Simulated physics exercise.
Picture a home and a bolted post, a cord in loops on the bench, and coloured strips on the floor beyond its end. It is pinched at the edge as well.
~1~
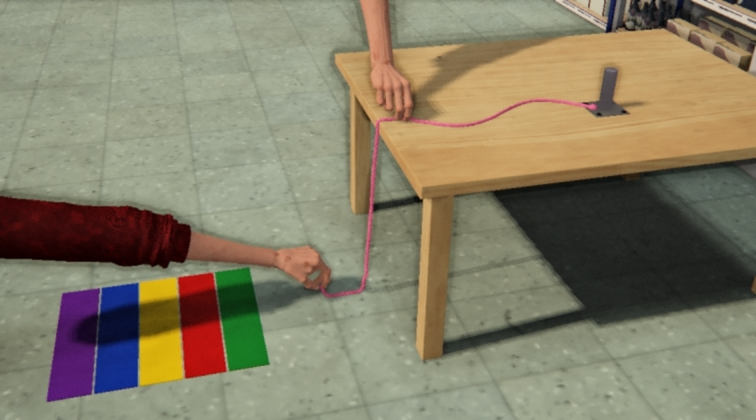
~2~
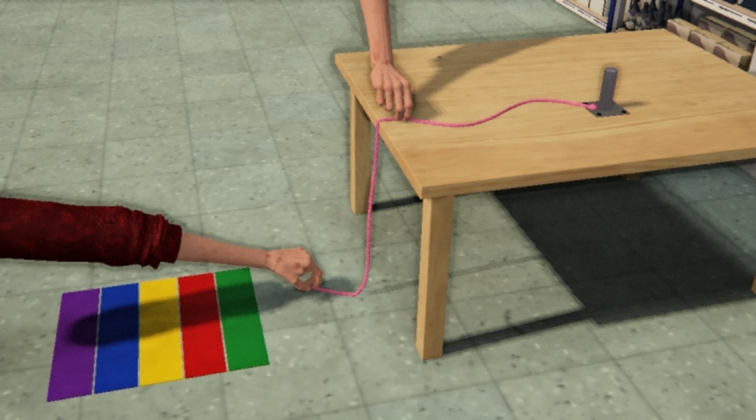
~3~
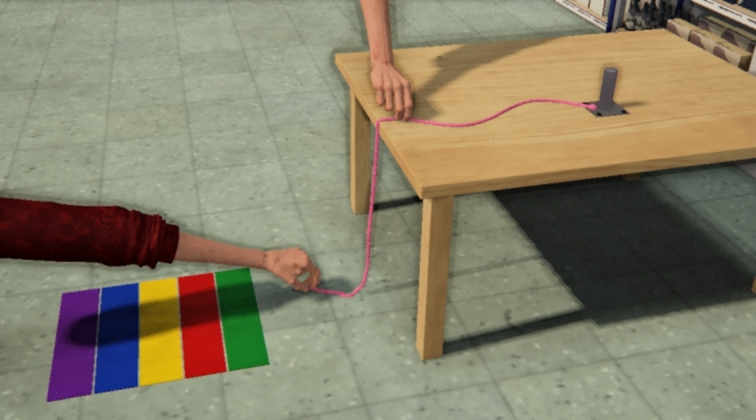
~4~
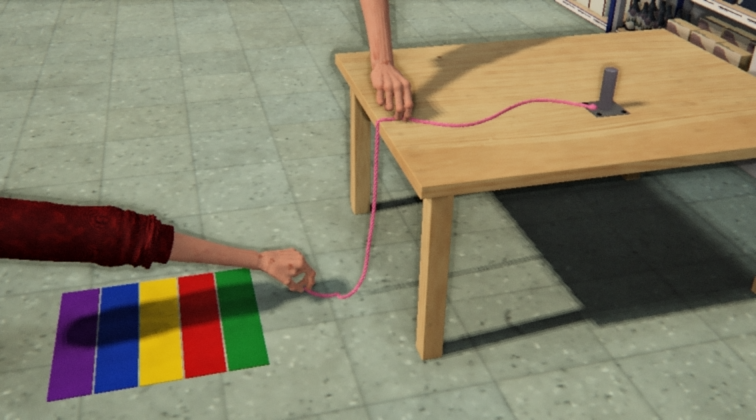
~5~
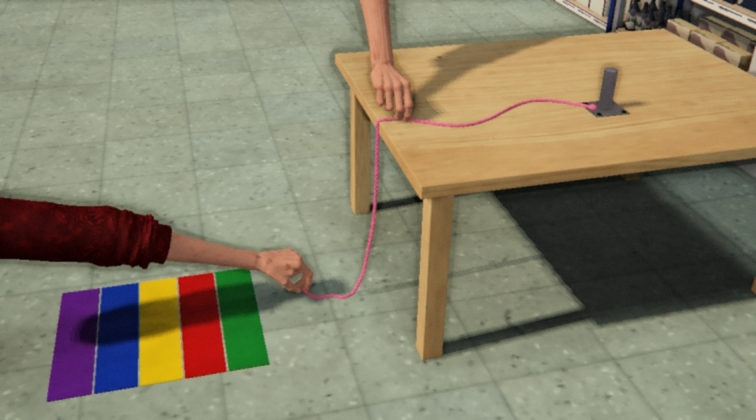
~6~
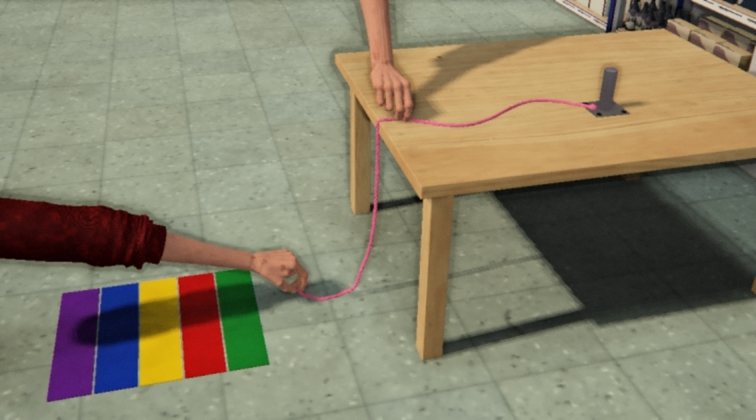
A hand at the end of a red-sleeved arm, gripping a pink cord near the floor, shifts slightly left toward the green strip of a coloured mat. The cord's lower bend eases into a wider curve, while another hand keeps pinching it at the wooden table's edge and the stretch across the tabletop stays still.
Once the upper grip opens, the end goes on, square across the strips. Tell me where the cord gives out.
It gives out over the yellow strip.
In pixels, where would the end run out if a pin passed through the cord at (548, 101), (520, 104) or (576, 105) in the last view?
Approximately (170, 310), (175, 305) and (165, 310) respectively.
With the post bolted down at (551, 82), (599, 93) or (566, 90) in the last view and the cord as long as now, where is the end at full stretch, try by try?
Per try, approx.: (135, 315); (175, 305); (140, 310).
Soon after, end near (229, 299); over green.
After that, end near (183, 306); over red.
At the stop, end near (157, 310); over yellow. Over yellow.
